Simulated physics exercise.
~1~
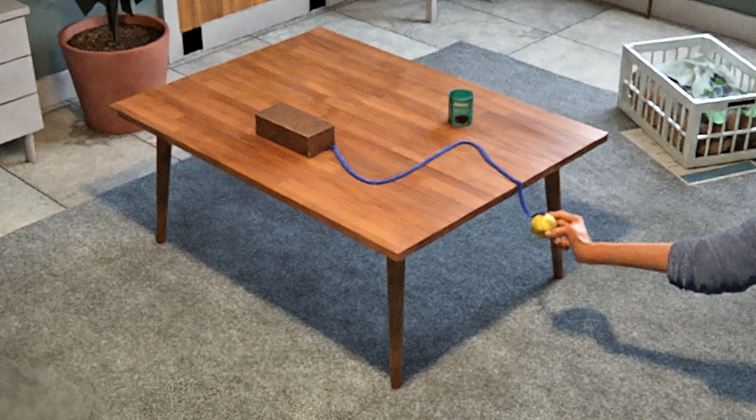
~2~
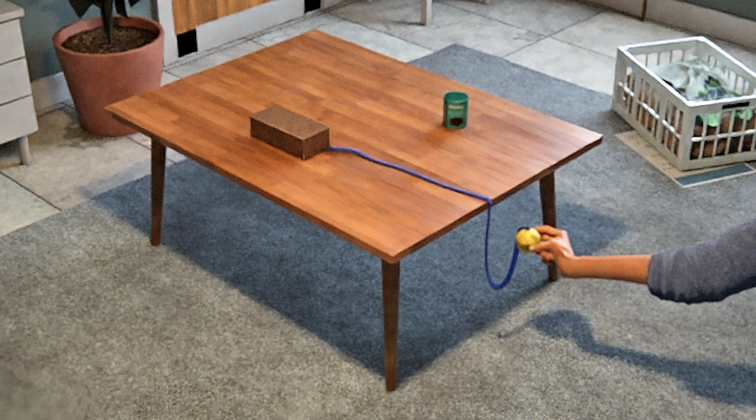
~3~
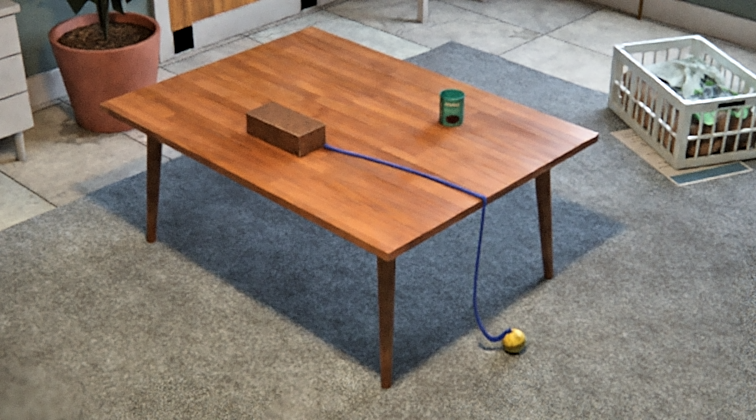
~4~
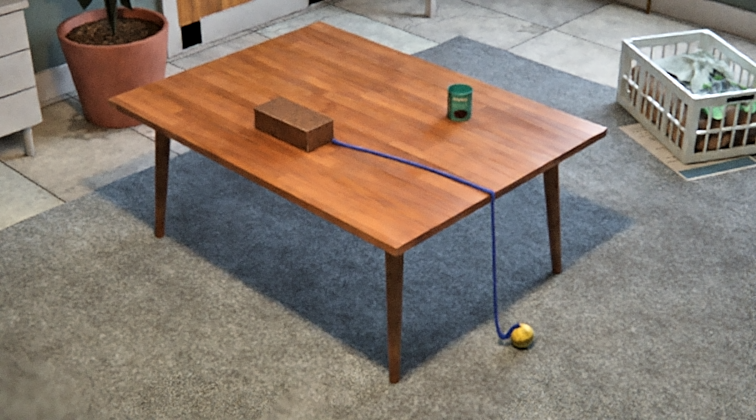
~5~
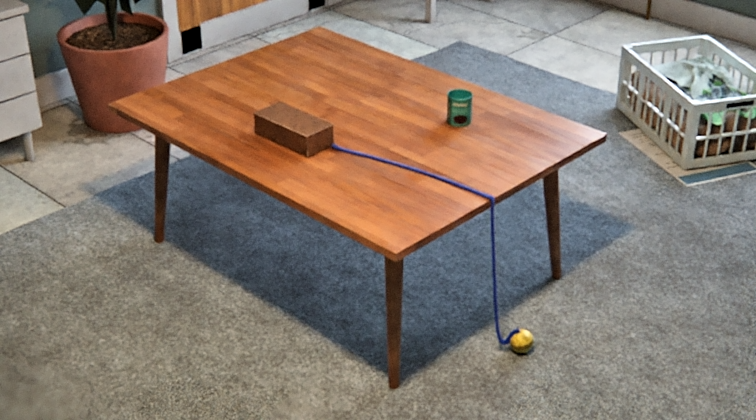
We see a hand at the right holding a yellow ball tied by a blue ribbon to a brick on a wooden table; it lowers the ball slightly, lets go and withdraws, and the ball drops to the floor while the brick and blue-green cup stay on the table.
